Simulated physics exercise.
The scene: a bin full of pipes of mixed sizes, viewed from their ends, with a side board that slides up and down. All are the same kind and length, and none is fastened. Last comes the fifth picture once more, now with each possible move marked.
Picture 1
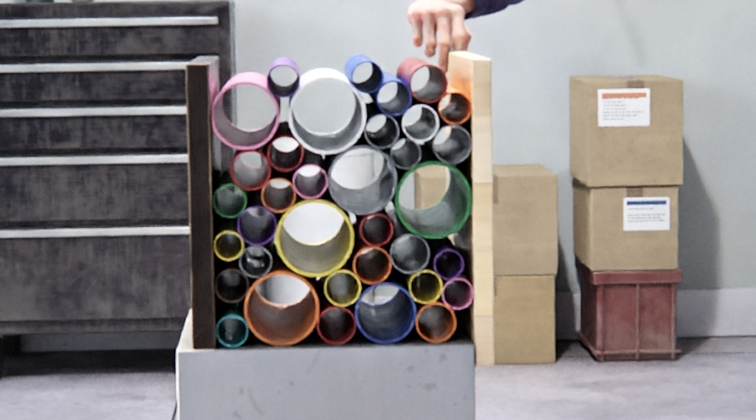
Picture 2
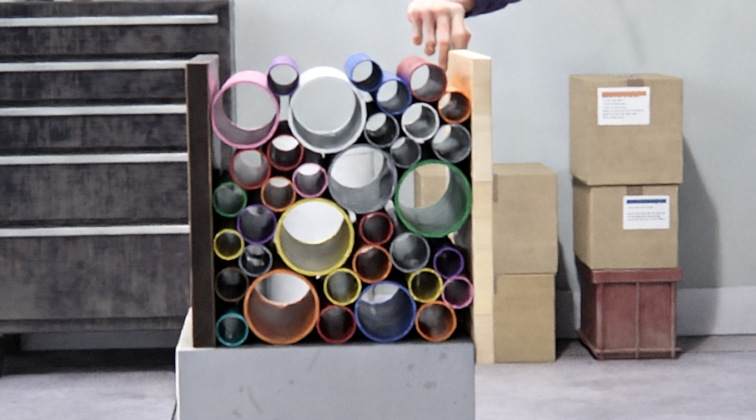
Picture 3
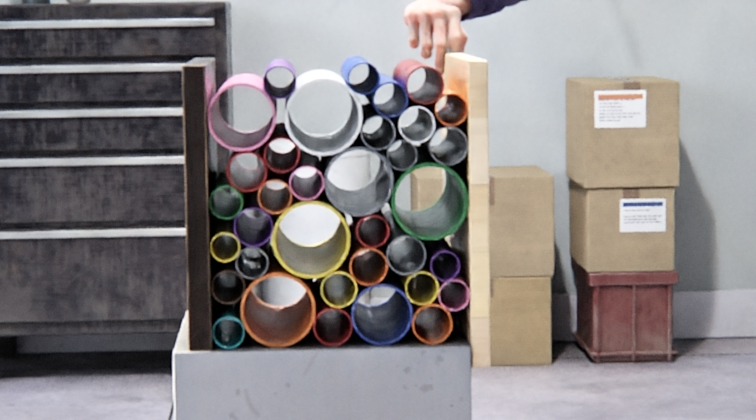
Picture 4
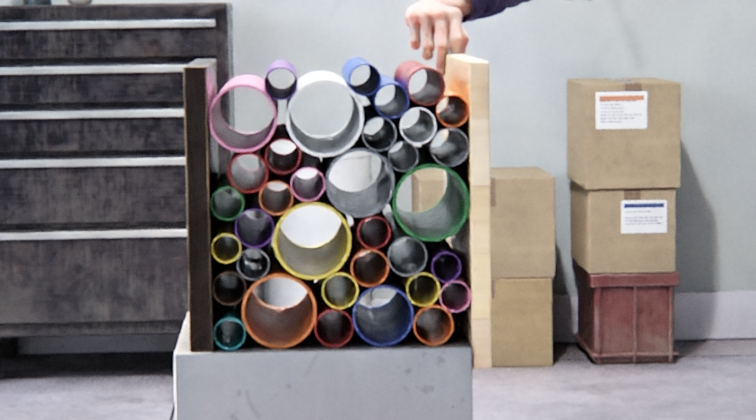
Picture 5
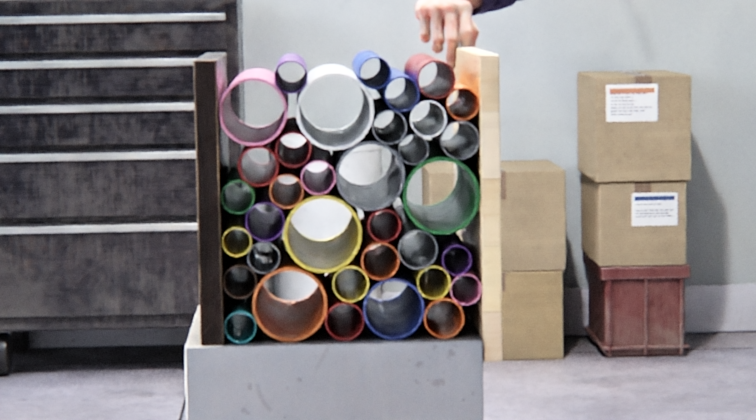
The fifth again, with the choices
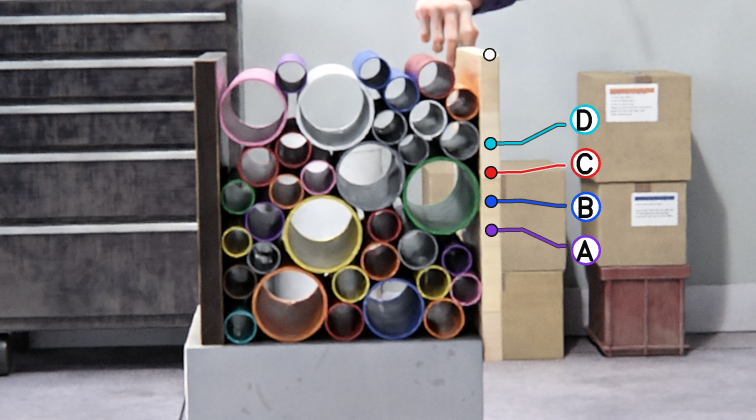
The clip shows a bin packed with open-ended pipes of mixed sizes and colours between two upright boards, a hand resting at the top right; the pipes and hand stay essentially still while the whole view shifts slightly.
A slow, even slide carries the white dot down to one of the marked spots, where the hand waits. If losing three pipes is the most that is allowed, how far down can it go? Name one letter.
The last mark within the limit is D.
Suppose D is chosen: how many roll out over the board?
It comes to two.
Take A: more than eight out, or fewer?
At A, fewer than eight.
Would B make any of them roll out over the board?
At B: Yes.
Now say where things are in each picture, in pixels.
A purple pipe (449, 264); a yellow pipe (228, 245); an orange pipe (279, 195), in the first frame.
An orange pipe (279, 193); a white pipe (327, 114), in the second frame.
An orange pipe (452, 109); side board (464, 198), in the third frame.
A turquoise pipe (229, 333); a pink pipe (455, 296), in the fourth frame.
A purple pipe (457, 260); a yellow pipe (237, 241); an orange pipe (287, 191), in the fifth frame.
On the marked copy, A at (491, 230); B at (491, 202); C at (491, 172); D at (490, 143); the white dot at (489, 55).
With D. Early on, top of the board (480, 101).
Further on, top of the board (480, 143).
At the end, top of the board (480, 143), two out over the board.
As for the rest, A more than three out over the board; B more than three out over the board; C more than three out over the board.
